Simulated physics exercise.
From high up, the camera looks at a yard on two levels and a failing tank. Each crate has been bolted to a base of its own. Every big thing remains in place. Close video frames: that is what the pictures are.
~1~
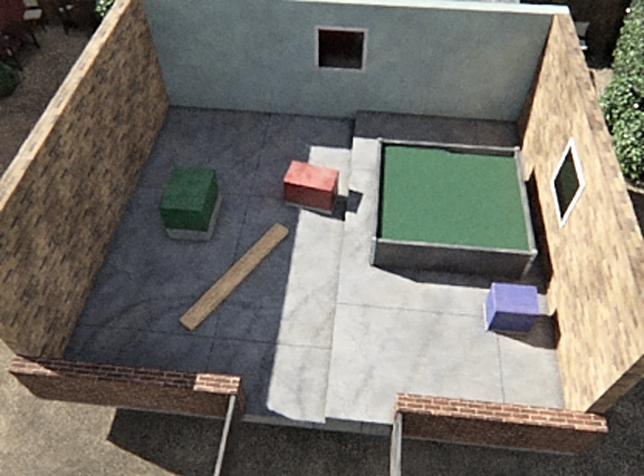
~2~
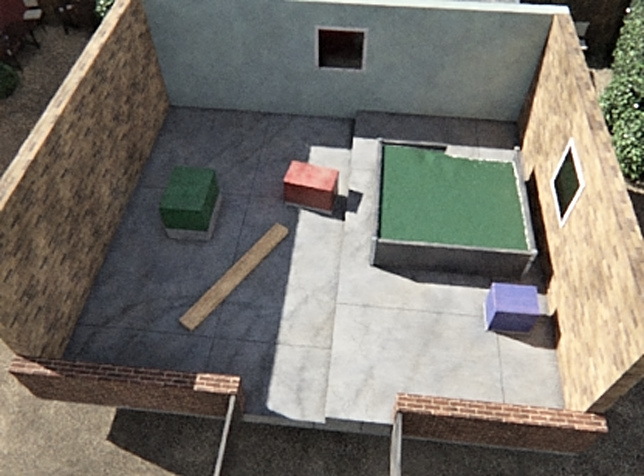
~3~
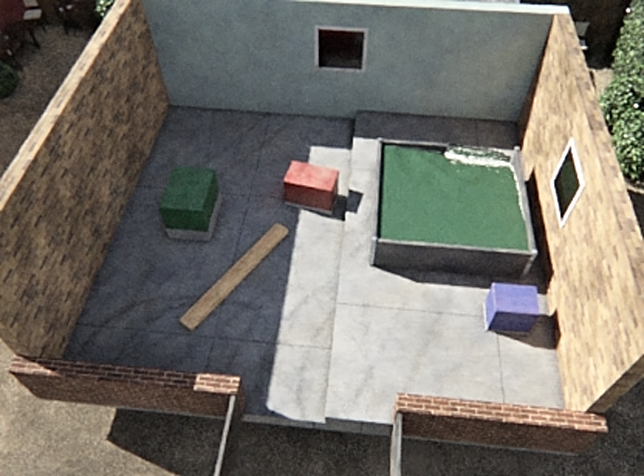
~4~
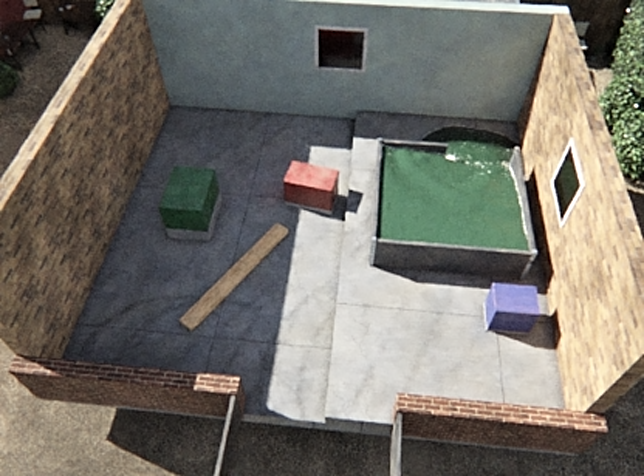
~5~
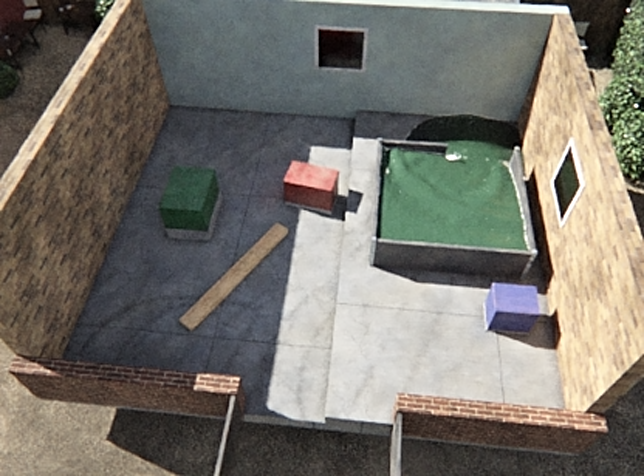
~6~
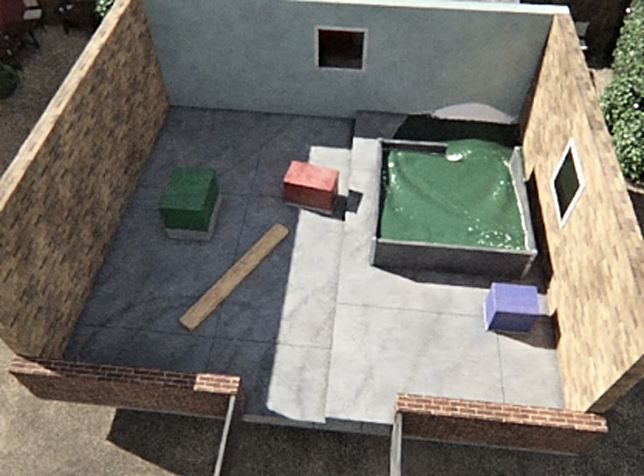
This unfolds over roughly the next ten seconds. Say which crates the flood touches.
The green crate will be spared, the blue crate will be hit by the water, the red crate will be hit by the water.
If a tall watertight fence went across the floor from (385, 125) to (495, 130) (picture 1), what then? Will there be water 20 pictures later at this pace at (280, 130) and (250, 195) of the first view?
Reached, reached.
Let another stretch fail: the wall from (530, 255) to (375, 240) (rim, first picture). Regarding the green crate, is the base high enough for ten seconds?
Taking them one by one, the green crate stays clear.
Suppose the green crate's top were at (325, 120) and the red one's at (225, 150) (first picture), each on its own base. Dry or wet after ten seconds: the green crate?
Result for green: Overtopped.
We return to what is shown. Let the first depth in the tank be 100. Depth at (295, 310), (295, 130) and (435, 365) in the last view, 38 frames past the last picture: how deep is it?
Estimate: 0, 8, 4 %.
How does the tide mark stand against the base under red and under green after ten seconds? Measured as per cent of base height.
I'd say 210 per cent for the first one and 50 per cent for the second.
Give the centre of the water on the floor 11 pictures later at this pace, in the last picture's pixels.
The water centres close to (451, 182).
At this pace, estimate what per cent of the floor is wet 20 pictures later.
Estimate: Near 40 %.
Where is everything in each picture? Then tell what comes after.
In the first frame, the open tank at (450, 195) is whole and still.
In the second frame, water pours out on the open tank's far side and has run to a hidden place.
In the third frame, the front is at a hidden place, out from the gap on the open tank's far side.
In the fourth frame, the front is at (451, 129), out from the gap on the open tank's far side.
In the fifth frame, water pours out on the open tank's far side and has run to (497, 121).
In the sixth frame, water pours out on the open tank's far side and has run to (415, 115).
A moment on, water covers 10 % of the floor; the green crate not reached, the blue crate not reached, the red crate not reached.
Next, water covers 20 % of the floor; the green crate not reached, the blue crate not reached, the red crate not reached.
Then, water covers 40 % of the floor; the green crate water round its plinth, the blue crate water round its plinth, the red crate water round its plinth.
Later, water covers 70 % of the floor; the green crate water round its plinth, the blue crate water round its plinth, the red crate water round its plinth.
In the end, water covers 95 % of the floor; the green crate stayed above the water, the blue crate was topped, the red crate was topped.
